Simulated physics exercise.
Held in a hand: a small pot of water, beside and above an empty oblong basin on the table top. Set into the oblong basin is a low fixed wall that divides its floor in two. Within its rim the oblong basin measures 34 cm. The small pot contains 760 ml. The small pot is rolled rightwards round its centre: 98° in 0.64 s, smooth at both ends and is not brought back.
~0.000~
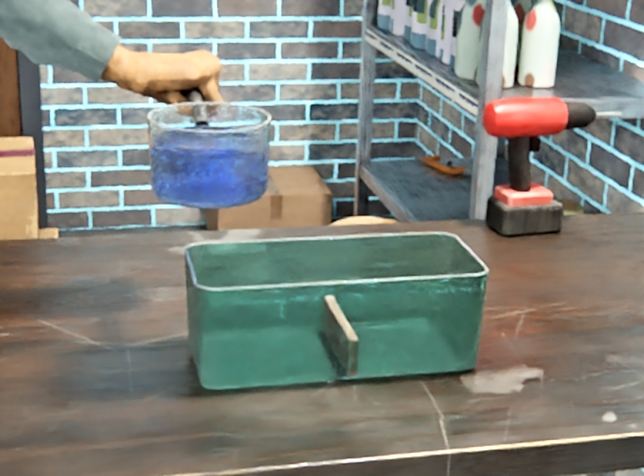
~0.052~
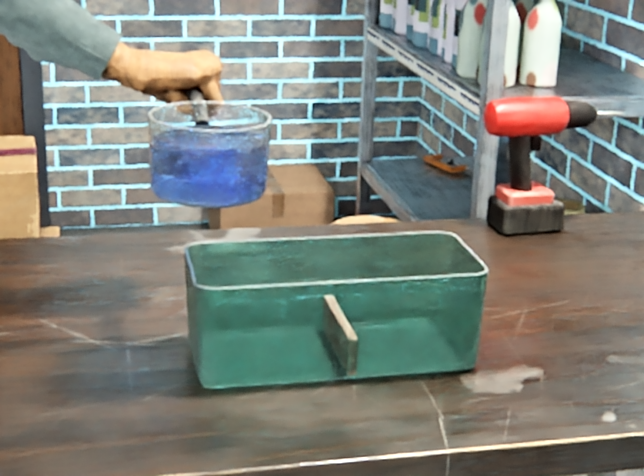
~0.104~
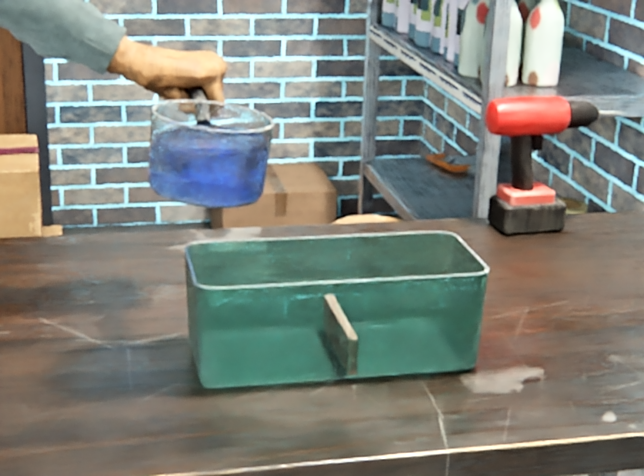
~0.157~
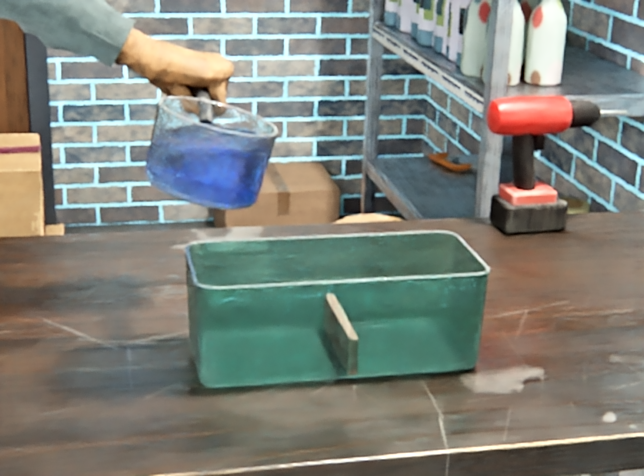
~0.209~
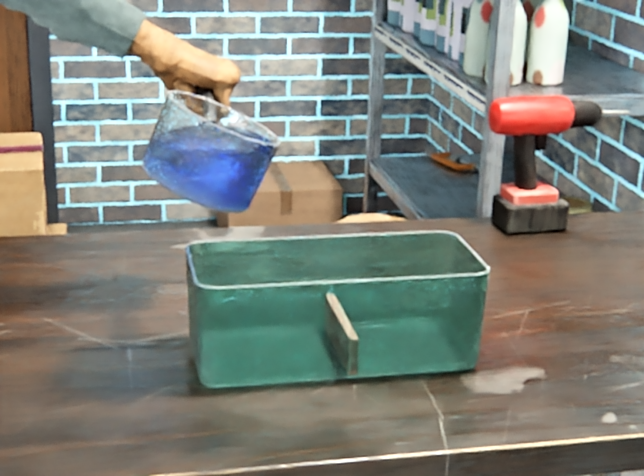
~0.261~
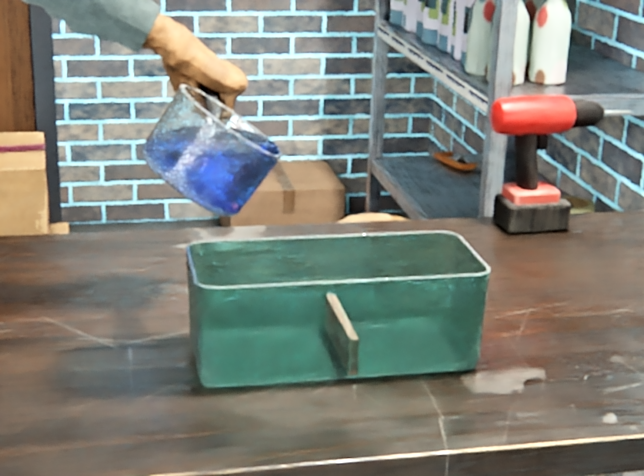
A hand holds a clear pot of blue water above a green basin and tilts it rightwards.
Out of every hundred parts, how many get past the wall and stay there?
About 8 out of 100.
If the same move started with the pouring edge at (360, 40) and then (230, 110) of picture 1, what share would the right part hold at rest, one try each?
Result: 85 per cent, then 10 per cent.
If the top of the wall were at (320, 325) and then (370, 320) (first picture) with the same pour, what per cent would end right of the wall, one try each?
Around 50 and 10 percent, in that order.
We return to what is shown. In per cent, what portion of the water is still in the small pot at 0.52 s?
About 46 percent.
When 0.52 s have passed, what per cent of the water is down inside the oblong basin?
The basin holds roughly 18 in a hundred parts at that moment.
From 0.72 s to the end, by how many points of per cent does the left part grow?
That is roughly 20 in a hundred of the whole.
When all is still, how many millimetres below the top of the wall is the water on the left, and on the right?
Measured: Left around 18 mm, right around 44 mm.
By 0.52 s the tilt is 90° and 46 per cent is still to pour, 18 is left of the wall and 0 right of it.
By 0.72 s the tilt is 98° and 14 per cent is still to pour, 70 is left of the wall and 6 right of it.
By 0.92 s the tilt is 98° and 4 per cent is still to pour, 84 is left of the wall and 7 right of it.
By 1.14 s the tilt is 98° and 1 per cent is still to pour, 90 is left of the wall and 7 right of it.
At rest 91 per cent lies left of the wall, 8 right of it and 2 outside.
